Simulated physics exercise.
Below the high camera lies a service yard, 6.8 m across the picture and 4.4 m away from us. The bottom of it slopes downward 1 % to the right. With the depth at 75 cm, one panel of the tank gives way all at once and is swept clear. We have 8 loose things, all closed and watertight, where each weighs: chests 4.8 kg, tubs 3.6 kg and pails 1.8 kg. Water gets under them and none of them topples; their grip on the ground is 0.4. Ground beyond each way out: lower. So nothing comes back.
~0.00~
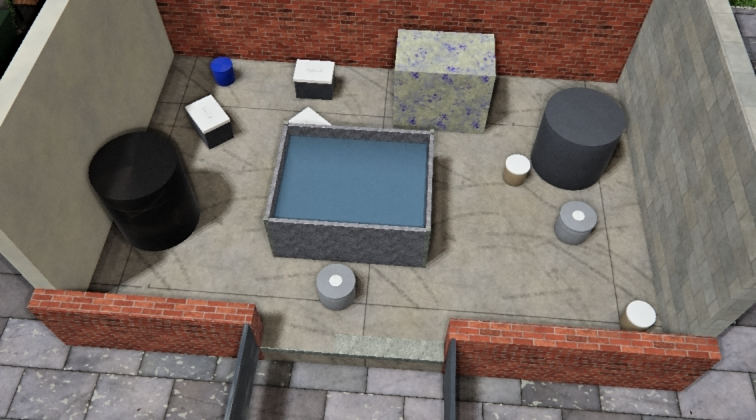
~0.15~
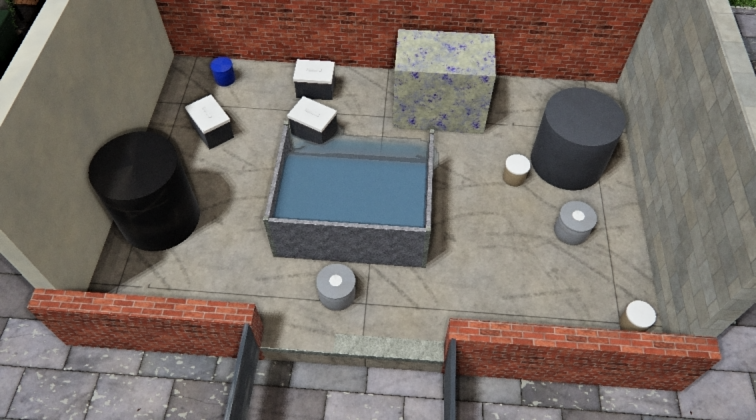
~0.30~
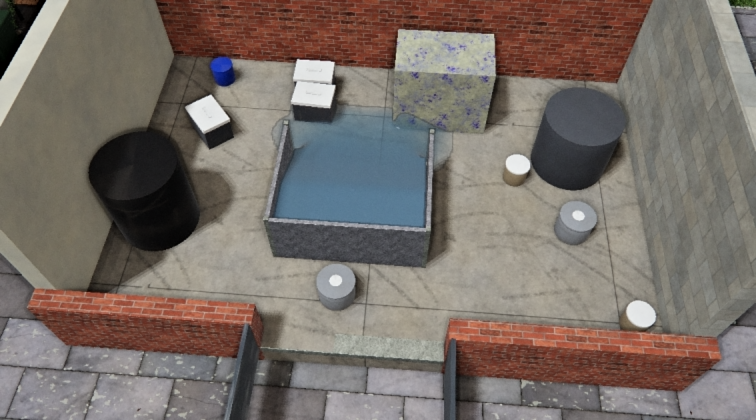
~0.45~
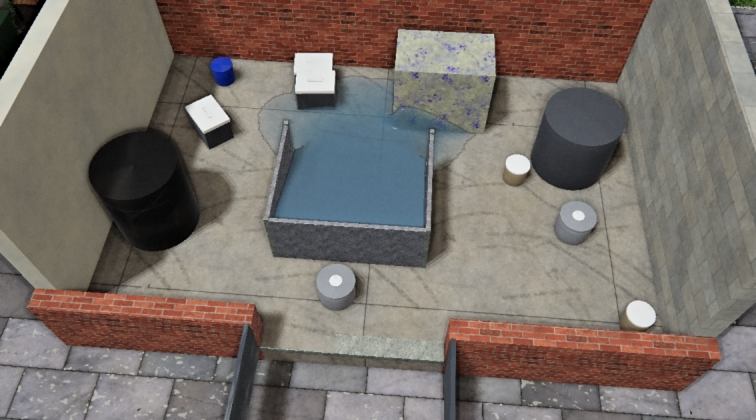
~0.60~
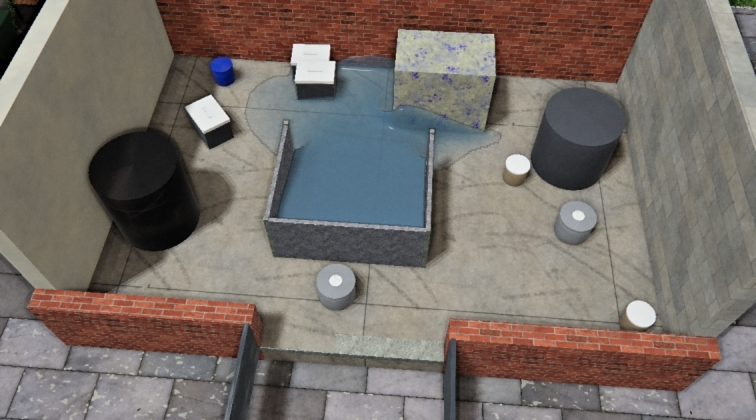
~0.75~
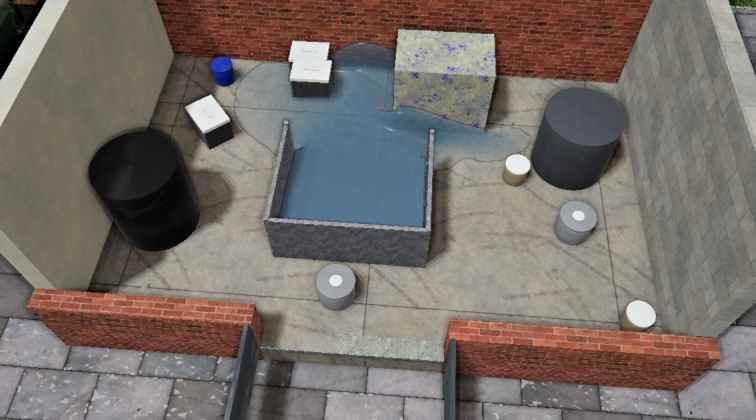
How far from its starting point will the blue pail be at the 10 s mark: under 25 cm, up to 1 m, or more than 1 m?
It will be more than 1 m from its start.
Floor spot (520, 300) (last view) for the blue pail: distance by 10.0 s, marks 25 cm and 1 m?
I'd say it lands far off.
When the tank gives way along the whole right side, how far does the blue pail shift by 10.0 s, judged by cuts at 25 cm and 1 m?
My answer is that the blue pail edges over slightly.
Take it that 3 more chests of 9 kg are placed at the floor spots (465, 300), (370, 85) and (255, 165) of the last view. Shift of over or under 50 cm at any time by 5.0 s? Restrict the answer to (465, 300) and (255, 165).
Respectively: Inside the limit and inside the limit.
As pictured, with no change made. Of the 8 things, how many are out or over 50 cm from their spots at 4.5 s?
I make it 6 by then.
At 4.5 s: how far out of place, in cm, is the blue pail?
About 200 cm out of place.
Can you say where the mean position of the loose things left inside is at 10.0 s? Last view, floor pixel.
Mean position approx. (307, 242).
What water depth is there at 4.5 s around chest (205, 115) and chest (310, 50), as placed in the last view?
Depth approx. 11 cm / 18 cm.
After 2.0 s the blue pail is near (164, 65), 0.8 m from its start, afloat; 0 of 8 are out; 3 afloat.
After 4.5 s the blue pail is near (144, 157), 2.0 m from its start, afloat; 0 of 8 are out; 7 afloat.
After 7.0 s the blue pail is near (199, 171), 2.0 m from its start, afloat; 0 of 8 are out; 8 afloat.
After 10.0 s the blue pail is near (253, 182), 2.3 m from its start, afloat; 1 of 8 are out; 7 afloat.
